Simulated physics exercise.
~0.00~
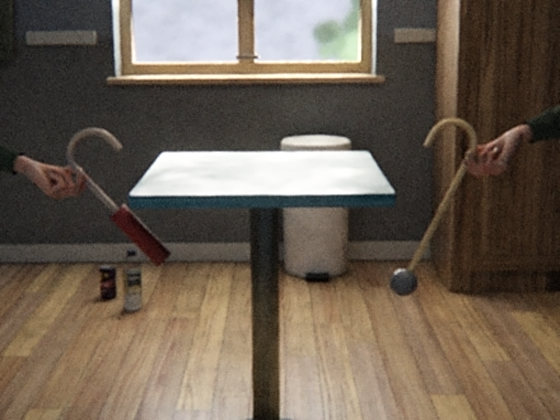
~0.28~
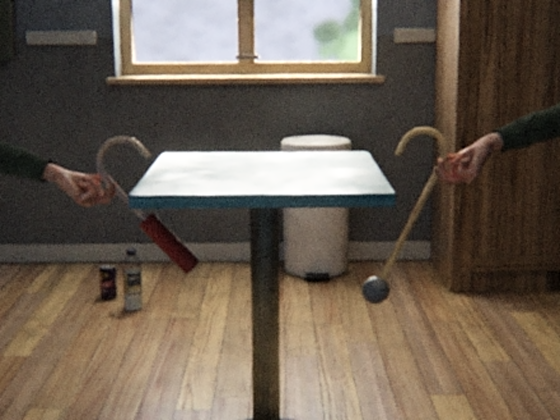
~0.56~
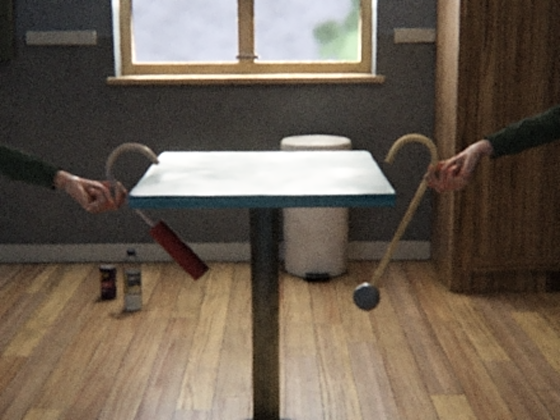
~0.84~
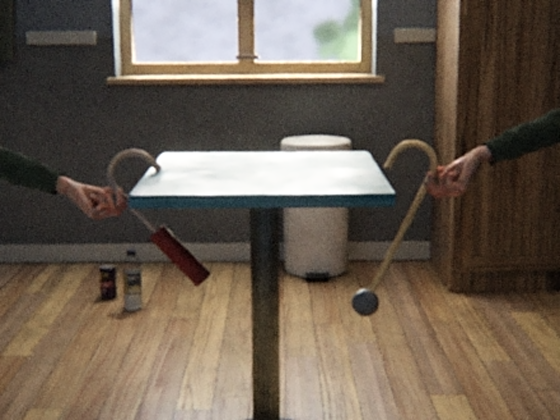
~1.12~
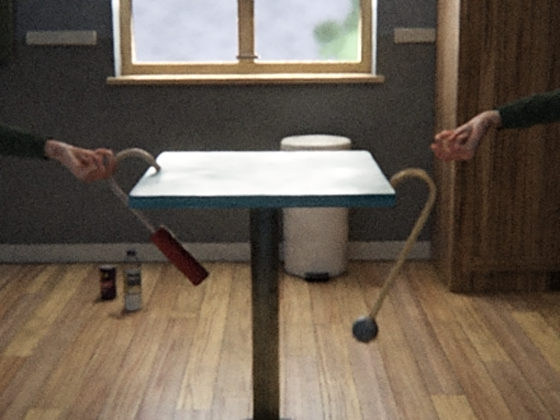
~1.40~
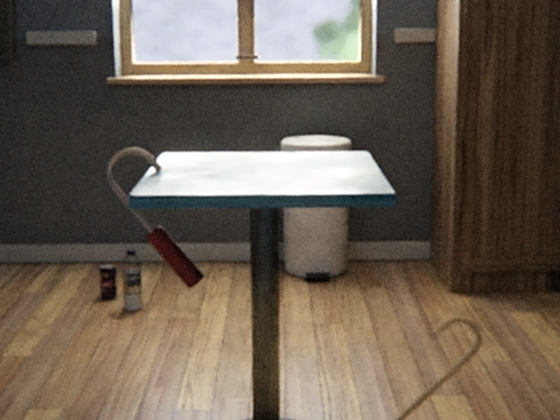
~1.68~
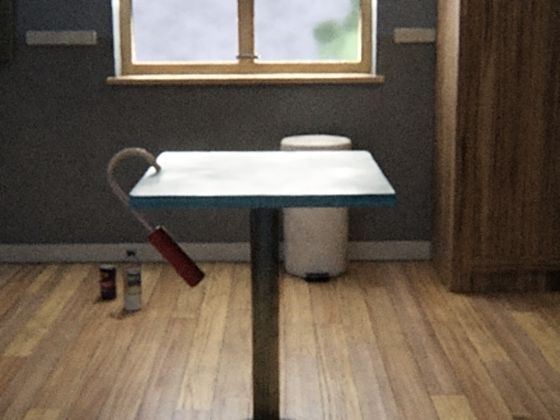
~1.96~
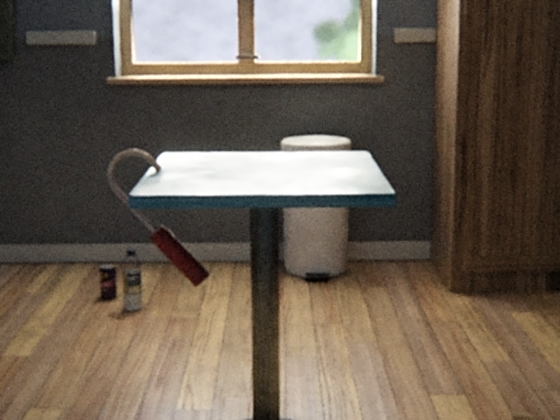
Two hands brought a red umbrella and a grey ladle with hooked handles to opposite edges of a table and let go; the umbrella on the left stayed hooked, while the ladle on the right dropped toward the floor and out of view.
